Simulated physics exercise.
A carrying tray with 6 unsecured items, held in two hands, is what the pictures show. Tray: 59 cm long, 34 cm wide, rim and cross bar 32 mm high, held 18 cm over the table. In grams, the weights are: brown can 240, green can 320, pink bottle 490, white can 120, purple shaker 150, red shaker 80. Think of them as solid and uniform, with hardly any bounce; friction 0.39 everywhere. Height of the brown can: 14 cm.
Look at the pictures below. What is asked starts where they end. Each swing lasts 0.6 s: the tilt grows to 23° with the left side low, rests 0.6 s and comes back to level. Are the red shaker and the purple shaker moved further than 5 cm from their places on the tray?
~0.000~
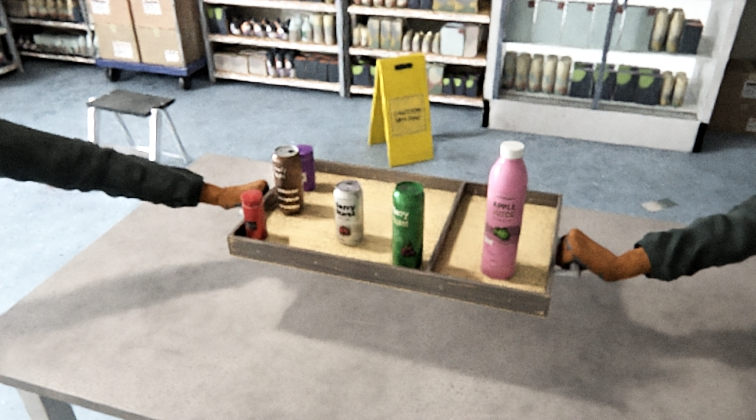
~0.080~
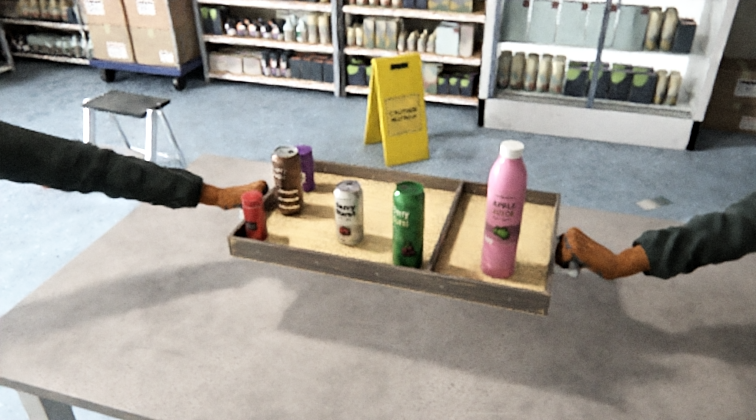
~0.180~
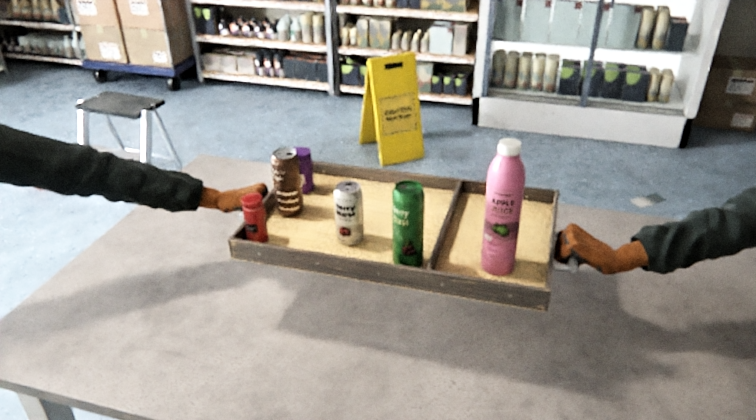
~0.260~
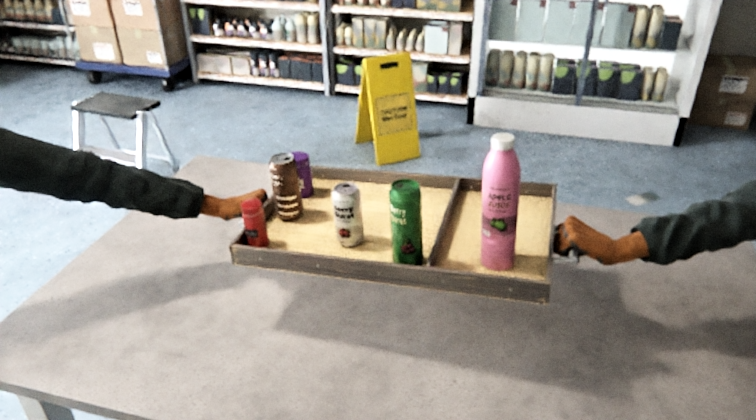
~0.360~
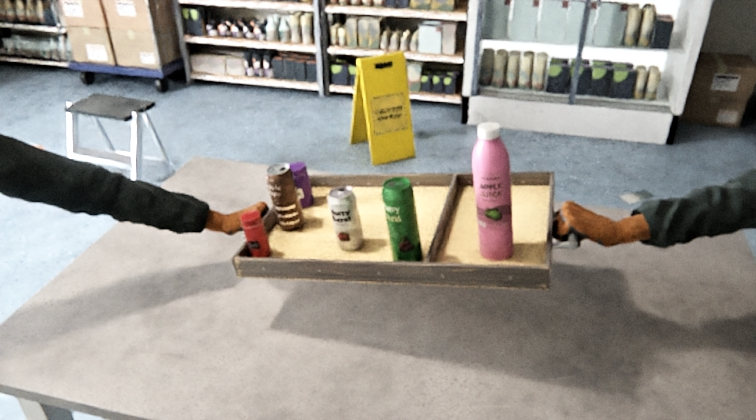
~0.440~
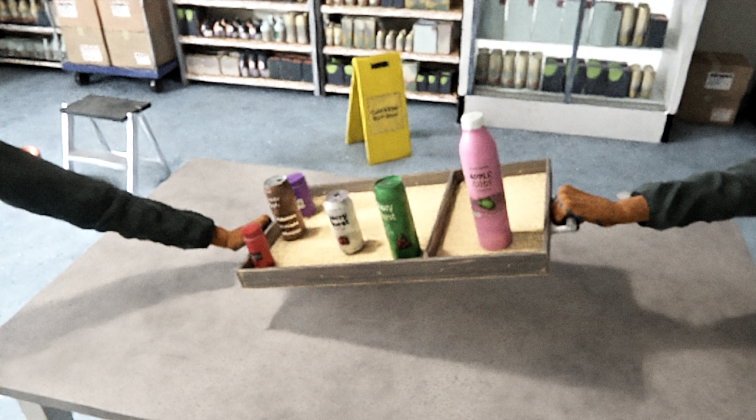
Answer: Red shaker - no; purple shaker - no.
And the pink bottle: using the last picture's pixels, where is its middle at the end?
Around (322, 207).
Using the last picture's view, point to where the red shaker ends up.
Near (254, 220).
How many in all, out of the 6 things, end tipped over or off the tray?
The answer: 4.
After 0.84 s, tray at 23°, left edge down; pink bottle on its side; green can 58° off its base; white can 7° off its base.
After 1.14 s, tray at 23°, left edge down; green can on its side; pink bottle on its side; white can 72° off its base.
After 1.54 s, tray at 16°, left edge down; brown can and white can now off the tray; green can on its side; pink bottle on its side.
After 1.74 s, tray at 3°, left edge down; green can on its side; pink bottle on its side.
In the end (2.4 s), off the tray, brown can and white can; toppled on the tray, green can and pink bottle; the other 2 under 5 cm from the start. In the last view, red shaker near (254, 220), purple shaker near (296, 170).
